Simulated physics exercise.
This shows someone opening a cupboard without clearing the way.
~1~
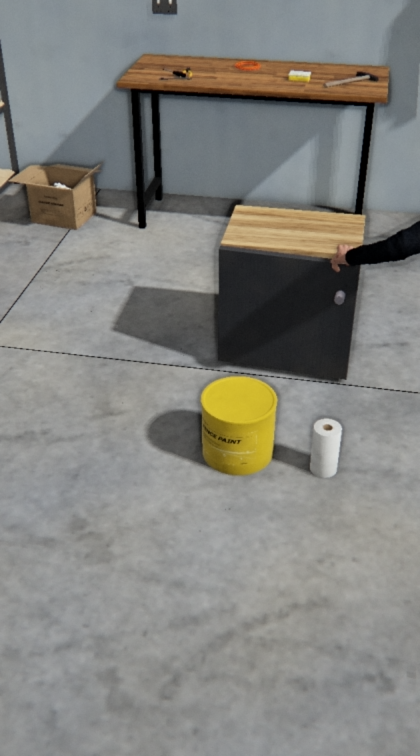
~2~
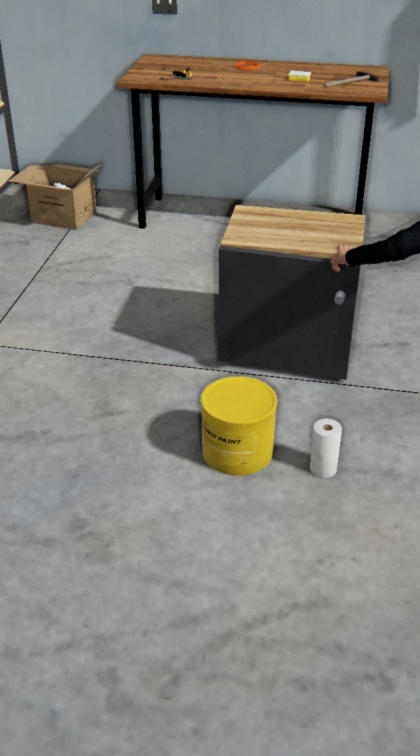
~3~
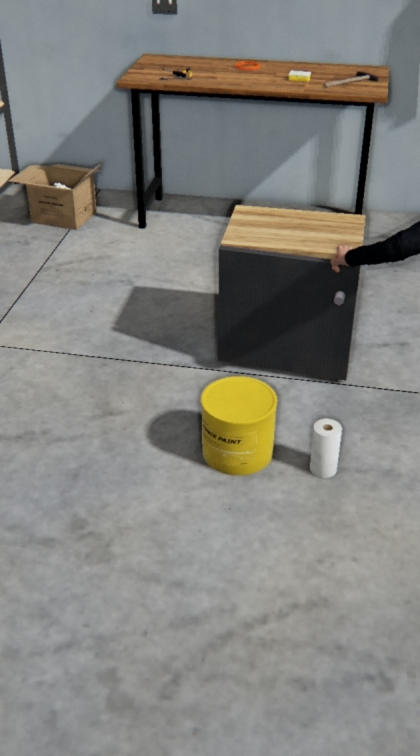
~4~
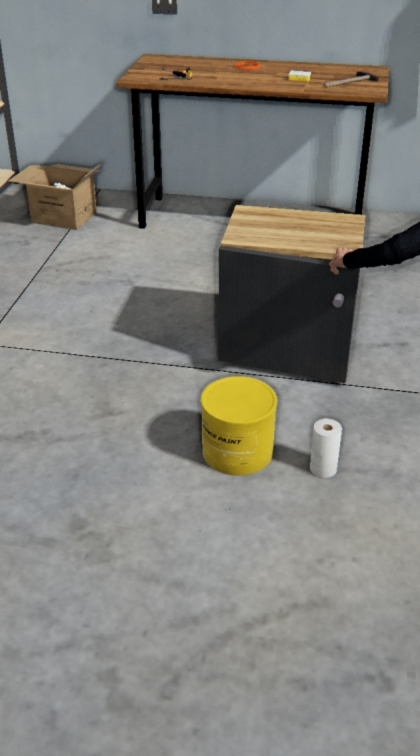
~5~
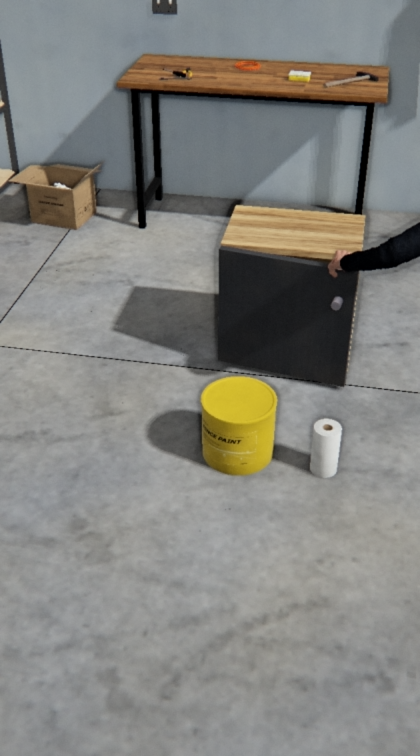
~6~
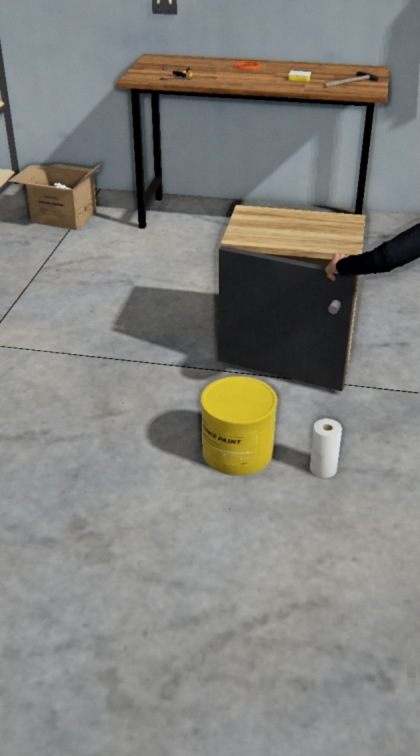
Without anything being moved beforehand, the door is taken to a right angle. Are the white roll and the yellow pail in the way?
Outcome: The white roll is left alone; the yellow pail gets moved.
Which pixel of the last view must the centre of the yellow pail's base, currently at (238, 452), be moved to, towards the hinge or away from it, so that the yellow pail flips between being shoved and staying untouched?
The flip comes at about (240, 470).
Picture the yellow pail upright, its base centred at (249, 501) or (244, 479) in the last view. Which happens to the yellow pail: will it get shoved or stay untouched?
Going in order, it is not hit and then is not hit.
Then, 1.64 s on from there, door 69° open; white roll at rest near (325, 449); yellow pail displaced a little near (211, 432).
In the end, the white roll remains where it is, near (325, 449); the yellow pail is pushed along, near (163, 439).
